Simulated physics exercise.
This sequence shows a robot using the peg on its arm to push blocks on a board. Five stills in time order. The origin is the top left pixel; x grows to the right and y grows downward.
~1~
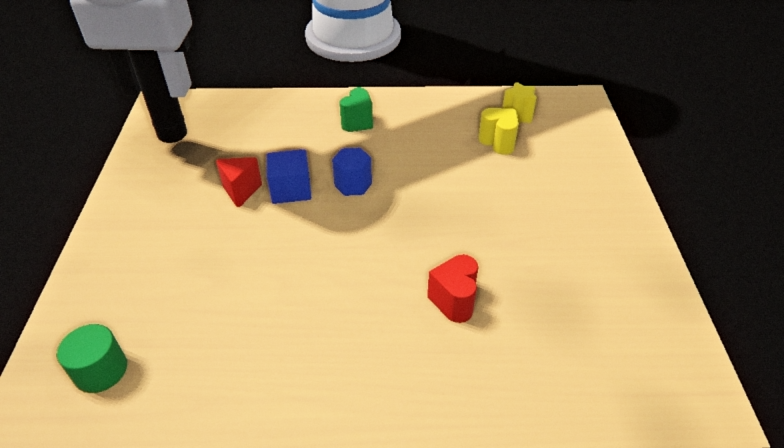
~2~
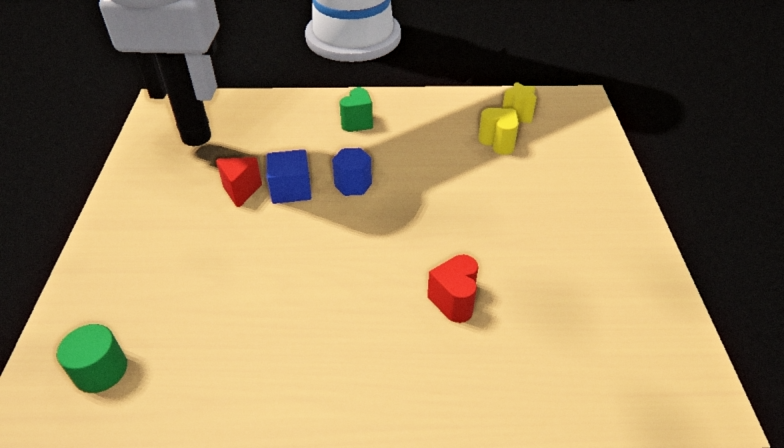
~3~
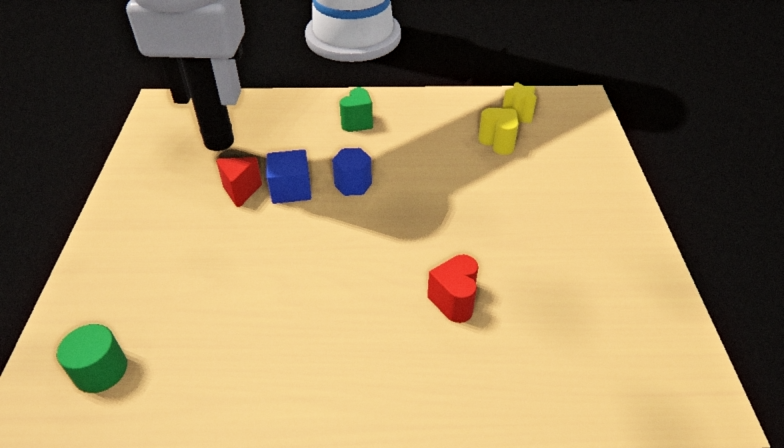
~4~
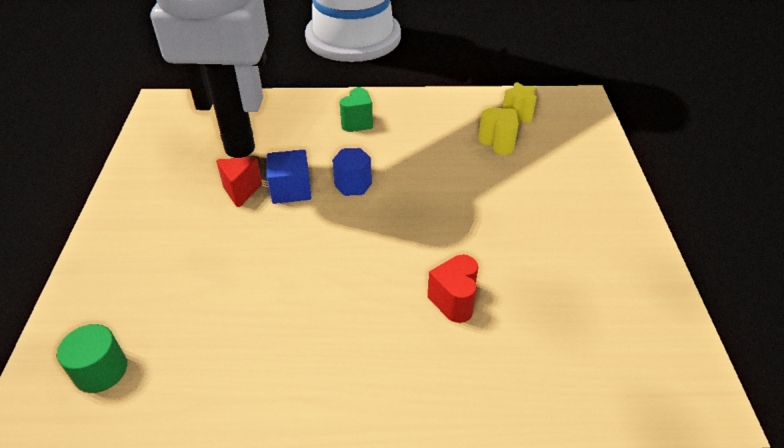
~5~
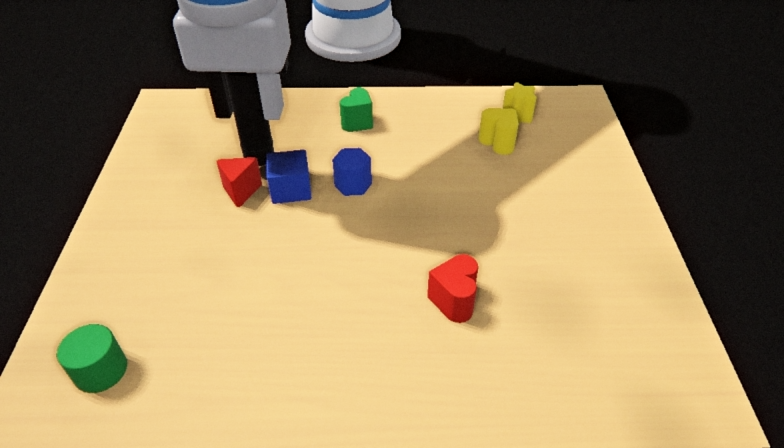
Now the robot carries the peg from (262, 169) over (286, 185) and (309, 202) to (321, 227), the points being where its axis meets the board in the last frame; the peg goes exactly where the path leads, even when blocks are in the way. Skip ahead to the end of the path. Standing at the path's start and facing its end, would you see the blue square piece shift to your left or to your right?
Moves left.
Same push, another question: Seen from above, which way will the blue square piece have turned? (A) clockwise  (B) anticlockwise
The correct letter is B.
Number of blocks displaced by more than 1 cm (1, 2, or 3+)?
It looks like one block will be pushed more than about 1 cm.
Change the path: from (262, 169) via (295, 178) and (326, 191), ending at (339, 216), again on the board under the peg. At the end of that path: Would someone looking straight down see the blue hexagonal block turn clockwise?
The answer is no.
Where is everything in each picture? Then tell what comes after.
The first picture shows peg tip (173, 135); block tops, red triangular block (235, 165); blue square piece (287, 162).
The second picture shows peg (197, 138); blocks unchanged.
The third picture shows peg (220, 143); blocks unchanged.
The fourth picture shows peg (240, 150); blocks unchanged.
The fifth picture shows peg (259, 158); red triangular block (235, 165); blue square piece (287, 162).
What follows on the original path. One third of the way, peg (285, 174); blue square piece (314, 176).
Two thirds of the way, peg (308, 191); blue square piece (338, 189), turned 35° anticlockwise.
At the end, peg (320, 215); red triangular block in place; blue square piece (357, 201), turned 85° anticlockwise.
